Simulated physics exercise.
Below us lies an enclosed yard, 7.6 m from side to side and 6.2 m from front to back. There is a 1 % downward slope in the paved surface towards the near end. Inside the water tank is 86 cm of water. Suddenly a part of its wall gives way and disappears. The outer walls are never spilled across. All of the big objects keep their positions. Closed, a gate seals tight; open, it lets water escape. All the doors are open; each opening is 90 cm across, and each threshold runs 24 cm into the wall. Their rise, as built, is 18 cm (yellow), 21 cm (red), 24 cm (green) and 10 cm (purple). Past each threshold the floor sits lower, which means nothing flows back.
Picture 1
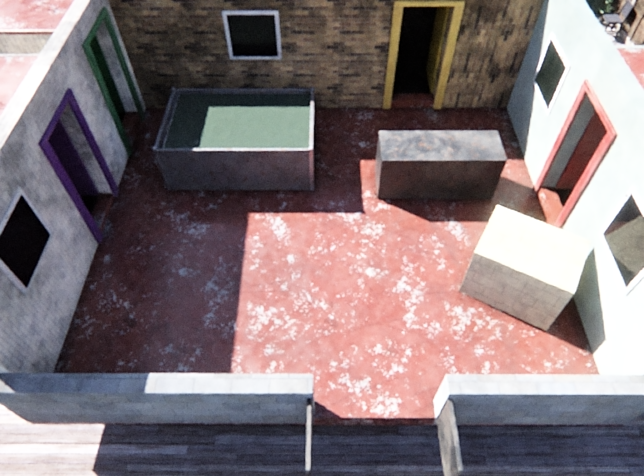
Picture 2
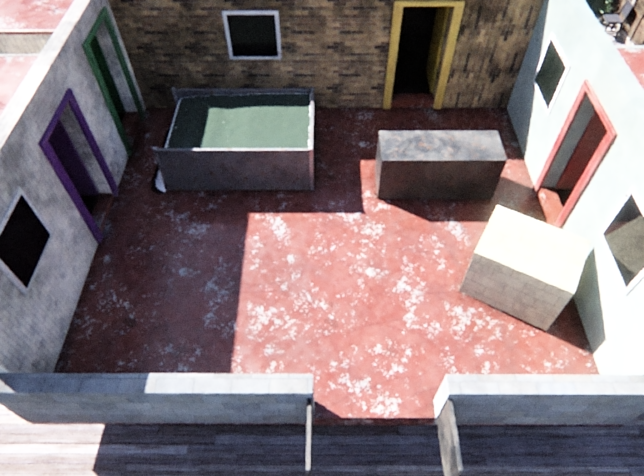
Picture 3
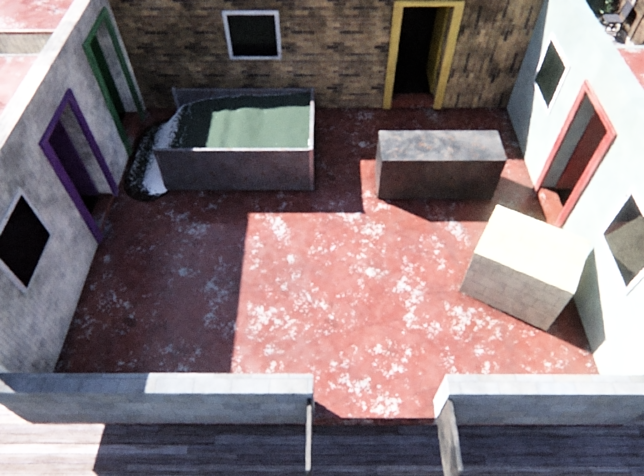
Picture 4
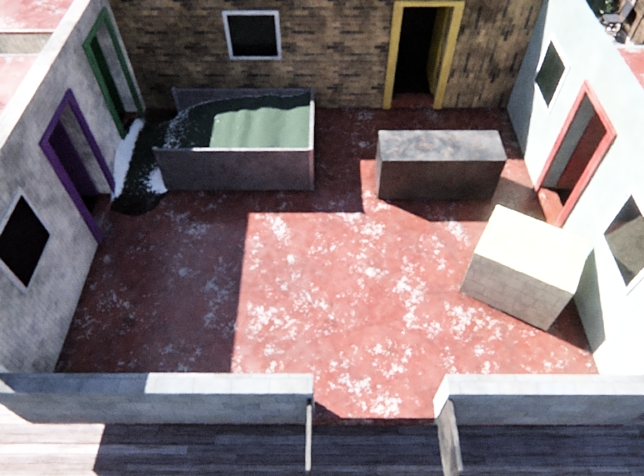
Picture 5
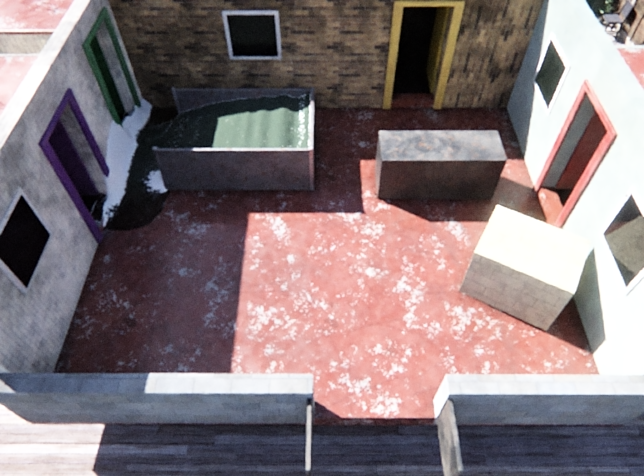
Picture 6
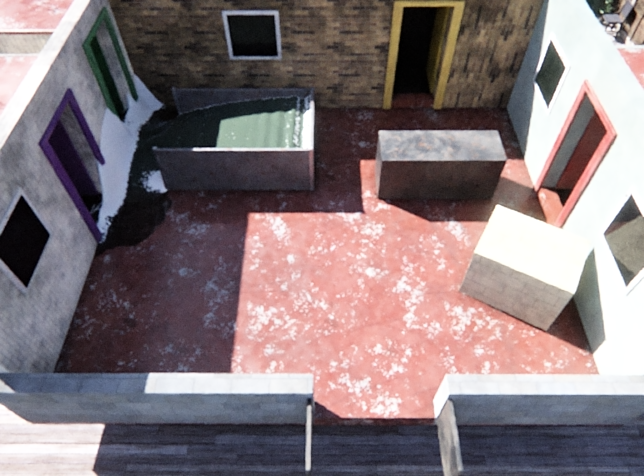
In a walled yard with a red, worn floor, water pours from the left end of a rectangular tank, spreads across the floor to the left wall and reaches the purple doorway, while the tank's level drops slightly.
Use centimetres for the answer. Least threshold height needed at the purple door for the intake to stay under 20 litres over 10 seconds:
25 cm or so.
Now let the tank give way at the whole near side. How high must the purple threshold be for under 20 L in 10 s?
Near 9.5 cm.
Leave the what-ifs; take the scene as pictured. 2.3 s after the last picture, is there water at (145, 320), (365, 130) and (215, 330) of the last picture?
One by one: Drenched, drenched, drenched.
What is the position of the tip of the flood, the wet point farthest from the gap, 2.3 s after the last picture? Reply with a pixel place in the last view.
Roughly at (480, 109) in the last view.
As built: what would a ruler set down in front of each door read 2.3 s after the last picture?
Depths in cm: Yellow 9, red 0, green 36, purple 18.
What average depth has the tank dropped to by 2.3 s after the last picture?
On average, around 24 cm.
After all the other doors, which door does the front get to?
Last: Red.
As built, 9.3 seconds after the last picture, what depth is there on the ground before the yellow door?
About 4.0 cm.
Then, 0.7 s after the last picture water covers 15 % of the floor, deepest (68 cm) near (146, 110); 25 cm at the purple door, 37 litres in over its 10 cm threshold.
Then, 2.3 s after the last picture water covers 40 % of the floor, deepest (36 cm) near (138, 132); 18 cm at the purple door, 128 litres in over its 10 cm threshold.
Then, 9.3 s after the last picture water covers 95 % of the floor, deepest (12 cm) near (540, 400); 7 cm at the purple door, 157 litres in over its 10 cm threshold.
At the purple door as built, the water peaked near 35 cm, by the last picture.
Run again over the same 10 s with other heights there, 30 litres in over 23 cm, 7 litres over 31 cm. The limit of 20 litres is kept from about 25 cm up.
